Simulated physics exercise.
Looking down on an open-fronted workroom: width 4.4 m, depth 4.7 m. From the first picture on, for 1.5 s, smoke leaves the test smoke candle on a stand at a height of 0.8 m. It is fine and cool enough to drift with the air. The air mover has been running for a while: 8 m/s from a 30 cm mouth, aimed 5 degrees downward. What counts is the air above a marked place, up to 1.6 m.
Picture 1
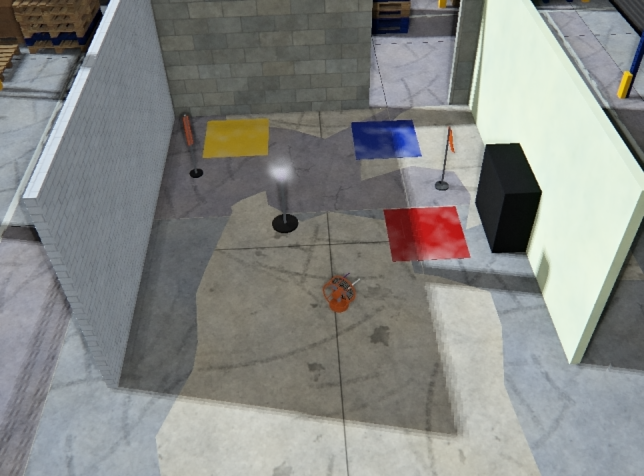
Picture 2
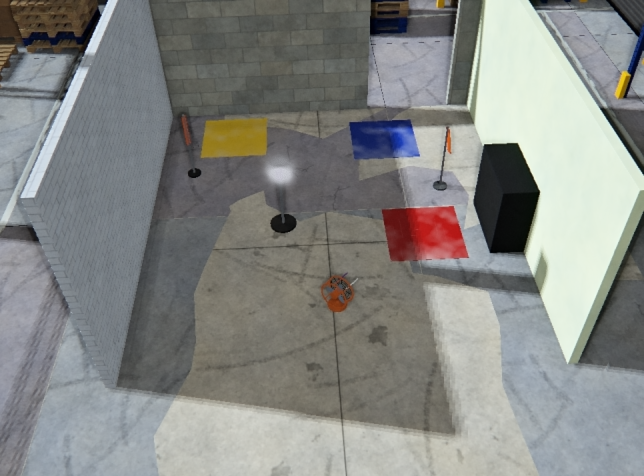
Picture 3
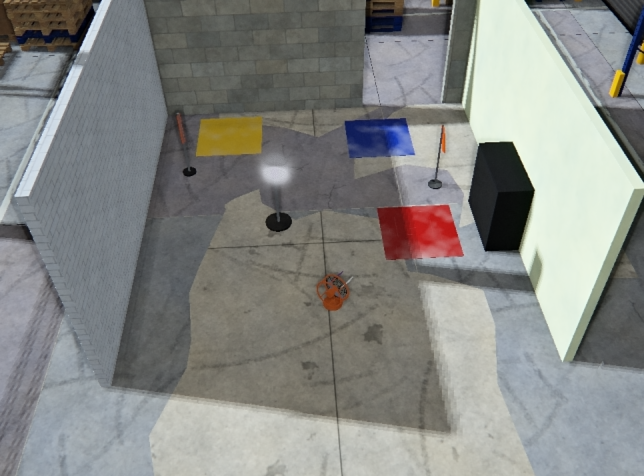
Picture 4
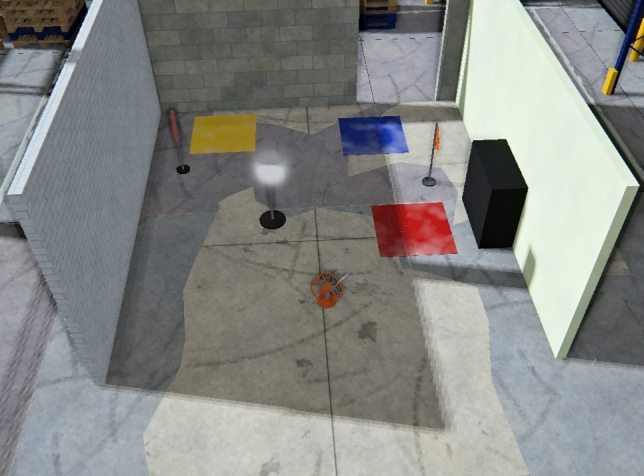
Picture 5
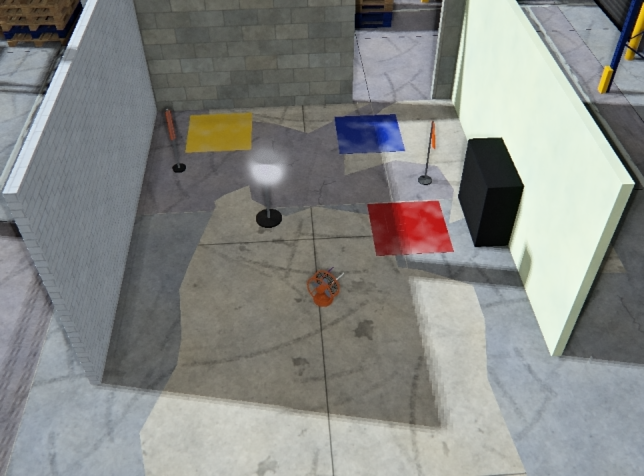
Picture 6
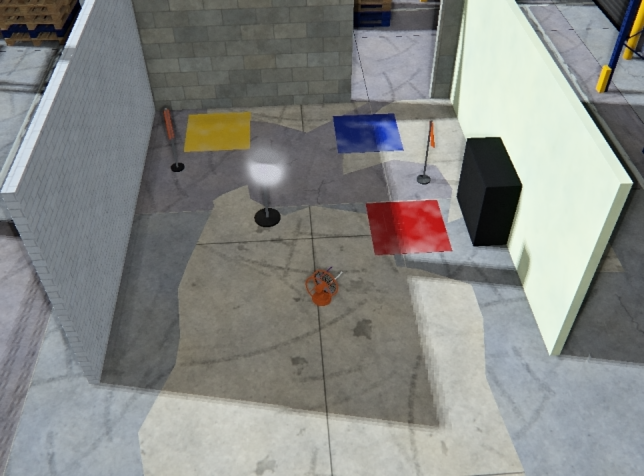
In an open-fronted workroom seen from above, a pale puff of smoke hung over a dark stand near yellow, blue and red floor patches, while the whole view shifted slightly and little else moved.
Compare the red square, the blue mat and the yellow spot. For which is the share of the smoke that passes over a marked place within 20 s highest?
The blue one.
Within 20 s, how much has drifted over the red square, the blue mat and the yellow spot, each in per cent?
Roughly 15 % red, 60 % blue, 0 % yellow.
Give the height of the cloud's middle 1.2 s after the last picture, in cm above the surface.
About 70 cm.
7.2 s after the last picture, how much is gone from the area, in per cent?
Near 0 %.
Then, 1.2 s after the last picture, 0 % is gone from the area; 0 % has passed over the blue mat, 0 % over the red square and 0 % over the yellow spot, and the middle of the rest is near (271, 173).
Then, 3.2 s after the last picture, 0 % is gone from the area; 0 % has passed over the blue mat, 0 % over the red square and 0 % over the yellow spot, and the middle of the rest is near (286, 189).
Then, 7.2 s after the last picture, 0 % is gone from the area; 1 % has passed over the blue mat, 3 % over the red square and 0 % over the yellow spot, and the middle of the rest is near (327, 218).
Then, 19.2 s after the last picture, 58 % is gone from the area; 56 % has passed over the blue mat, 13 % over the red square and 0 % over the yellow spot, and the middle of the rest is near (297, 56).
